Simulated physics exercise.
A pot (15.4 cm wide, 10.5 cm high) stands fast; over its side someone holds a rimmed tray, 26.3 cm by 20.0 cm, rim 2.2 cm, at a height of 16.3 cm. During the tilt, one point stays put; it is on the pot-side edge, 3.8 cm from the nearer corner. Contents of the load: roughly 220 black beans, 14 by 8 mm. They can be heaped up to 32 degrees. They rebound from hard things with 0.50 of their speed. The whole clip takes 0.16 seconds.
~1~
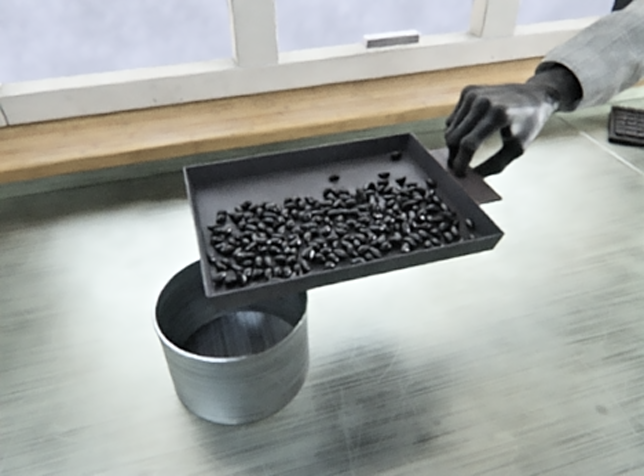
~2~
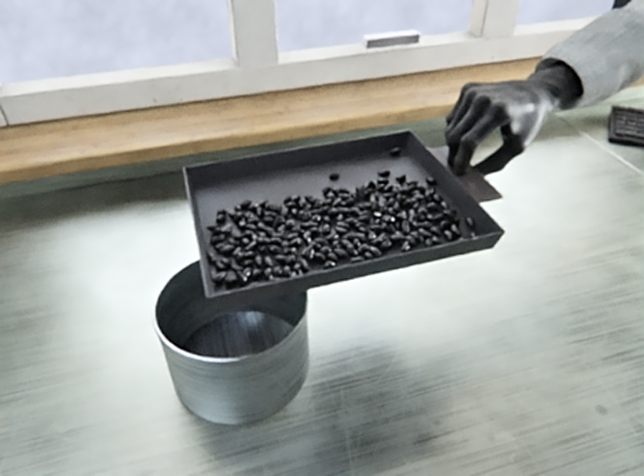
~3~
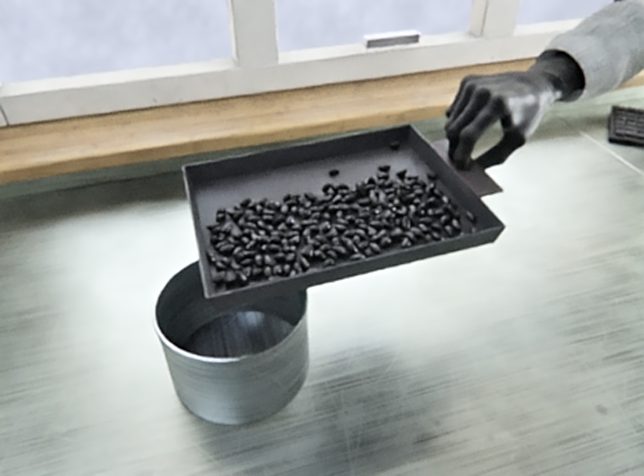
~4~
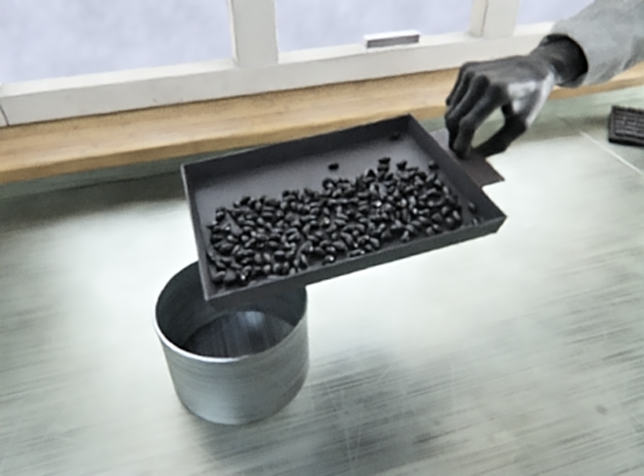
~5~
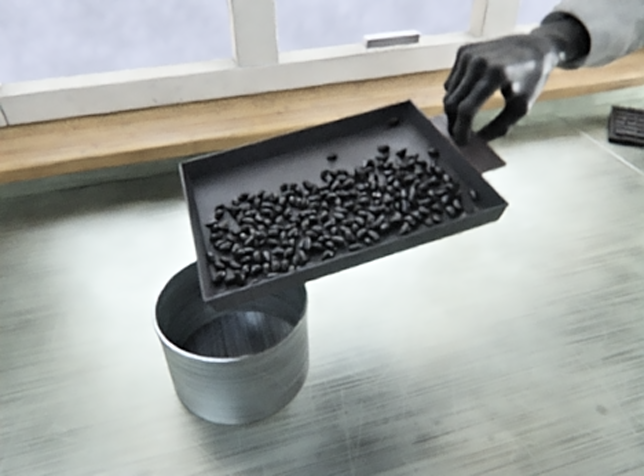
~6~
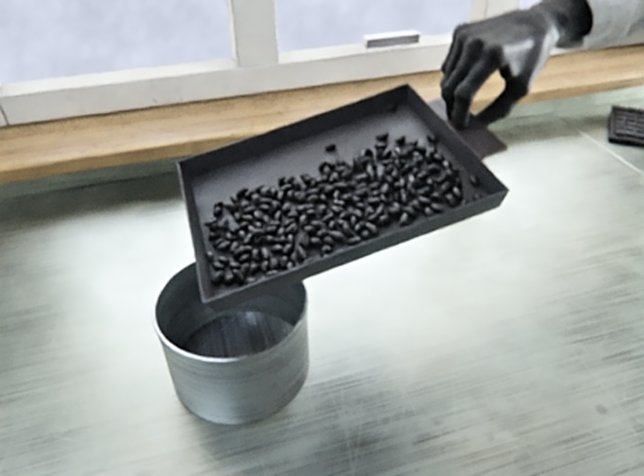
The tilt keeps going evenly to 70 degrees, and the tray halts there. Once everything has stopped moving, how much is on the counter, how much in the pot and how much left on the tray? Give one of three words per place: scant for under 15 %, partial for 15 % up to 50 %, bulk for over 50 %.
Counter - bulk, pot - scant, tray - partial.
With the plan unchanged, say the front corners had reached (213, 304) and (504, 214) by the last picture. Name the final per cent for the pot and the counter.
In the pot: 0 per cent; on the counter: 75 per cent.
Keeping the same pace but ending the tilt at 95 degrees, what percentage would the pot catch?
In that case some 20 per cent.
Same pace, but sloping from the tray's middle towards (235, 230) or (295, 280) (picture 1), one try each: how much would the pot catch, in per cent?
Around 10 % for the first direction, around 0 % for the second.
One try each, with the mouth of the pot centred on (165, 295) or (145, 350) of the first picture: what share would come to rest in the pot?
That gives roughly 30 per cent and then 70 per cent.
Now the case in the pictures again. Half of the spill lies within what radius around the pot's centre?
I'd say around 20 centimetres.
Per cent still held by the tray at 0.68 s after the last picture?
About 40 per cent.
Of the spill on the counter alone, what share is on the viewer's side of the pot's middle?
Share: Some 80 %.
Then, 0.24 s after the last picture, tilt 42 degrees; the tray holds 100 %, the pot 0 %.
Then, 0.39 s after the last picture, tilt 61 degrees; the tray holds 100 %, the pot 0 %.
Then, 0.68 s after the last picture, tilt 70 degrees; the tray holds 40 %, the pot 5 %.
In the end, counter 60 %, pot 10 %, tray 30 %.
